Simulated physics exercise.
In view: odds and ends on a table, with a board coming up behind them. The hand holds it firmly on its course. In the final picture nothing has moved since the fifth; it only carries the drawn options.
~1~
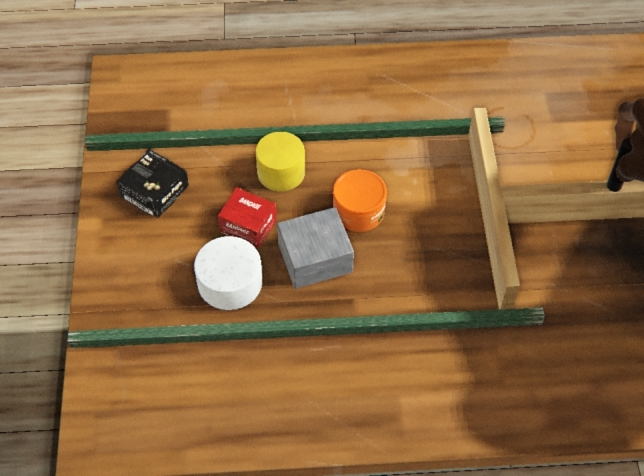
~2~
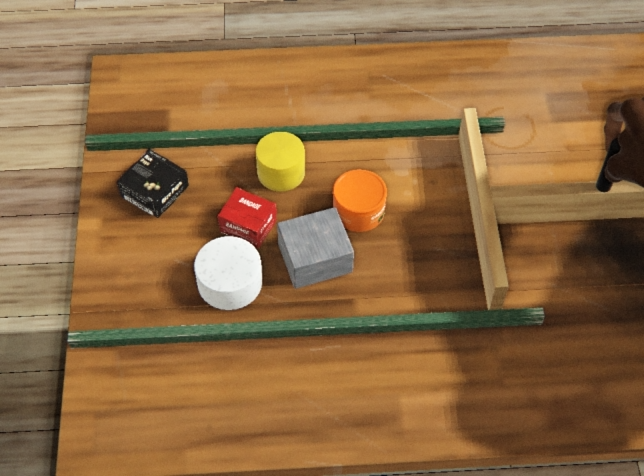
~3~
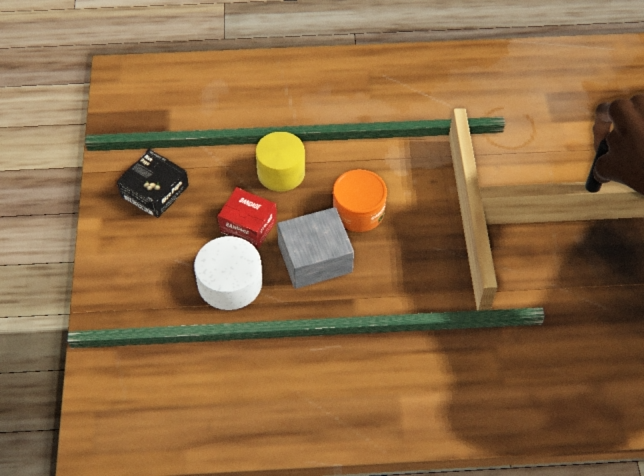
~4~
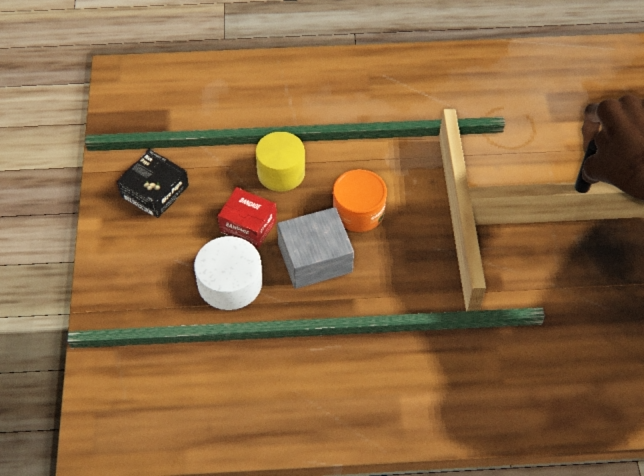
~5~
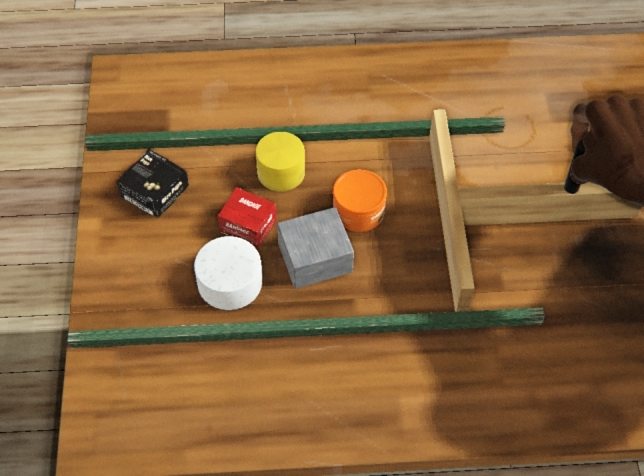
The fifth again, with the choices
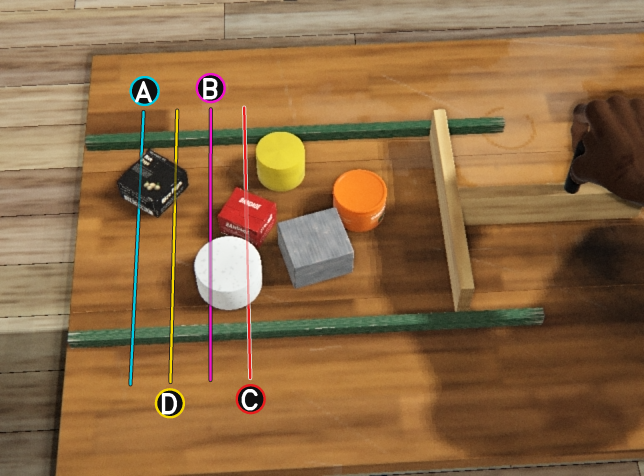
Wooden board pushed by a hand sliding slowly left between green strips, towards small tins, boxes and blocks sitting still.
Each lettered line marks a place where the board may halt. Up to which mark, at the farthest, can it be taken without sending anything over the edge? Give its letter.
It should halt at D.
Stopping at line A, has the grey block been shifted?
Yes.
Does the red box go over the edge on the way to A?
Yes.
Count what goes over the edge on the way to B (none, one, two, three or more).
In all, none.
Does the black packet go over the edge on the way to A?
Yes.
On the marked copy, A at (138, 236); B at (211, 233); C at (247, 231); D at (174, 235).
With D. Early on, board (353, 198); grey block (305, 252); orange tub (318, 197).
Further on, board (254, 203); white pot (161, 295); red box (180, 216).
At the end, board (175, 206); black packet (101, 169); red box (100, 207); nothing has fallen.
As for the rest, A drops the black packet and red box; B is safe but short; C is safe but short.
